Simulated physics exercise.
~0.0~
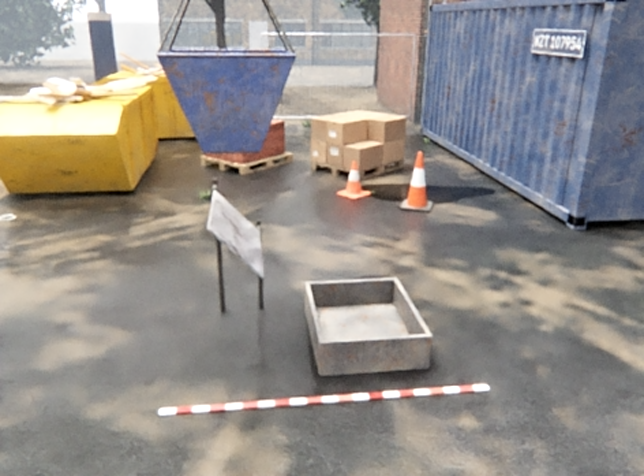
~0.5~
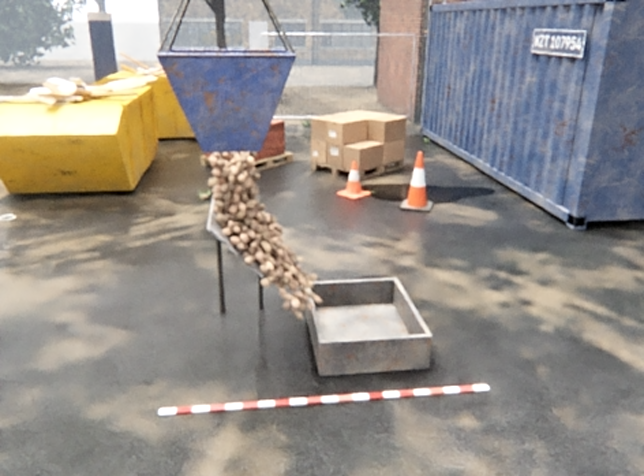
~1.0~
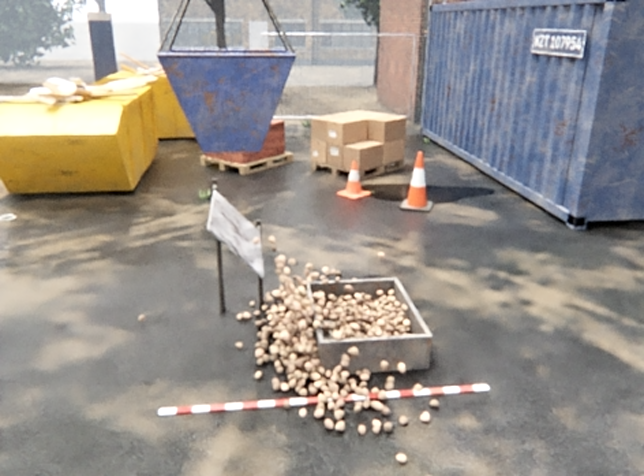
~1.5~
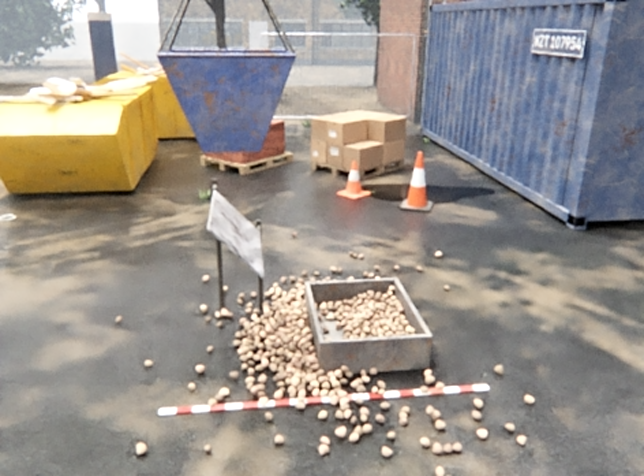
Round stones pour from a blue skip down a sloping plate, landing in and around a bin.
